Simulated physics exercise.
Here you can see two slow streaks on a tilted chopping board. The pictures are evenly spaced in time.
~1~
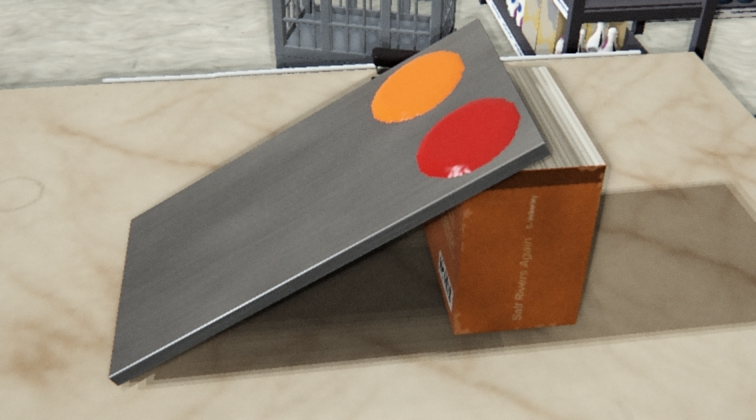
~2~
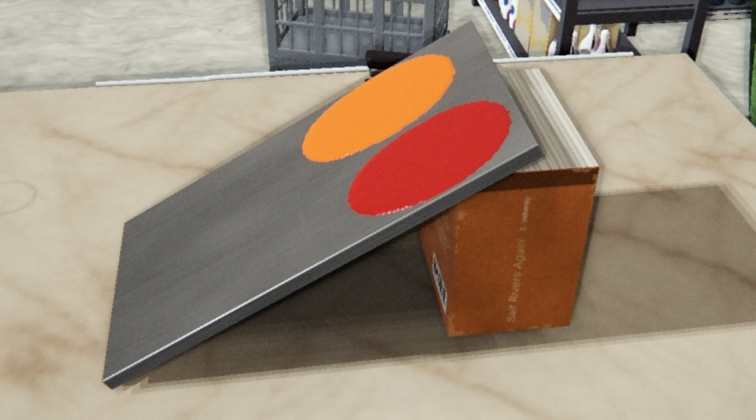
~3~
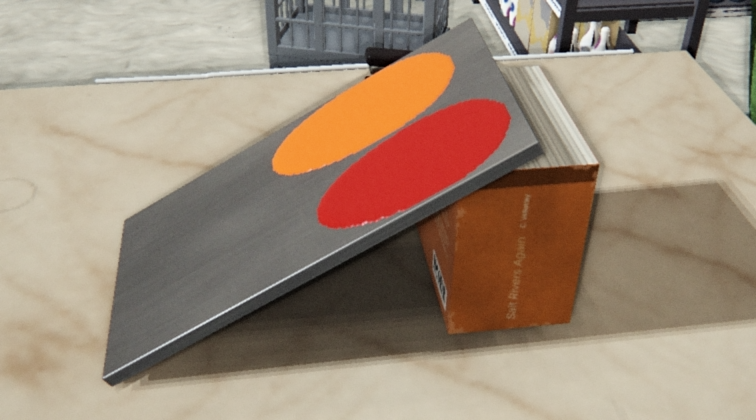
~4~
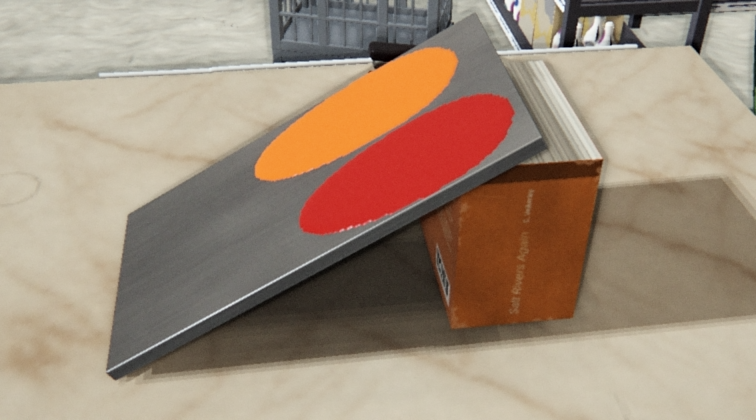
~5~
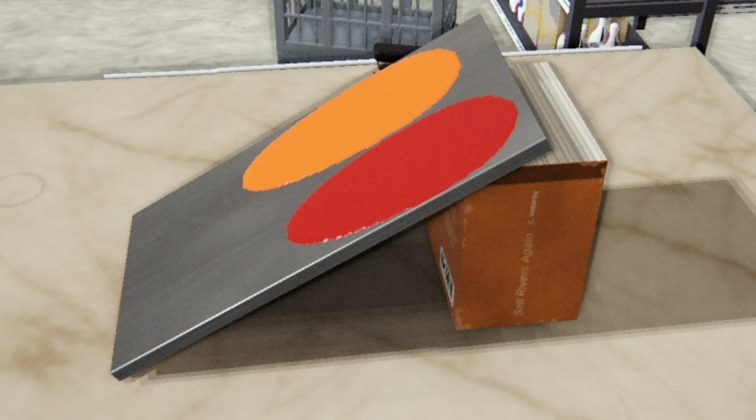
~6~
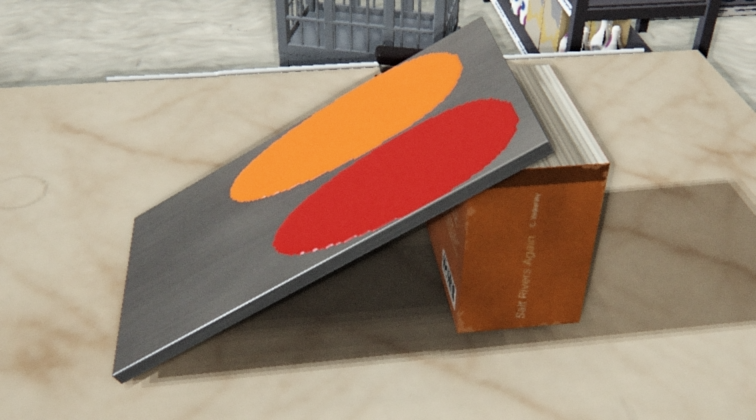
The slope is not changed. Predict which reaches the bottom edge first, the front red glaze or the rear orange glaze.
Most likely the one in the background arrives first.
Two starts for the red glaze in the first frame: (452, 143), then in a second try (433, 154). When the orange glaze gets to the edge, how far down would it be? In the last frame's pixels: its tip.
Roughly (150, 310) for the first start and roughly (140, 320) for the second.
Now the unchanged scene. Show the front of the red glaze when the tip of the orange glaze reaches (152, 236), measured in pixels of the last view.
Front, final frame: Approx. (196, 285) px.
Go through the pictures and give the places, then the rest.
In the first picture, tip of the red glaze a quarter of the way down; tip of the orange glaze (381, 105) a quarter of the way down.
In the second picture, tip of the red glaze (359, 193) half way down; tip of the orange glaze half way down.
In the third picture, tip of the red glaze half way down; tip of the orange glaze (283, 158) half way down.
In the fourth picture, tip of the red glaze (308, 215) half way down; tip of the orange glaze half way down.
In the fifth picture, tip of the red glaze half way down; tip of the orange glaze (252, 175) three quarters of the way down.
In the sixth picture, tip of the red glaze (285, 235) half way down; tip of the orange glaze three quarters of the way down.
Soon after, the red glaze is three quarters of the way down; the orange glaze is three quarters of the way down.
Later, the red glaze is three quarters of the way down; the orange glaze is close to the edge.
In the end, the red glaze is three quarters of the way down; the orange glaze is at the low edge.
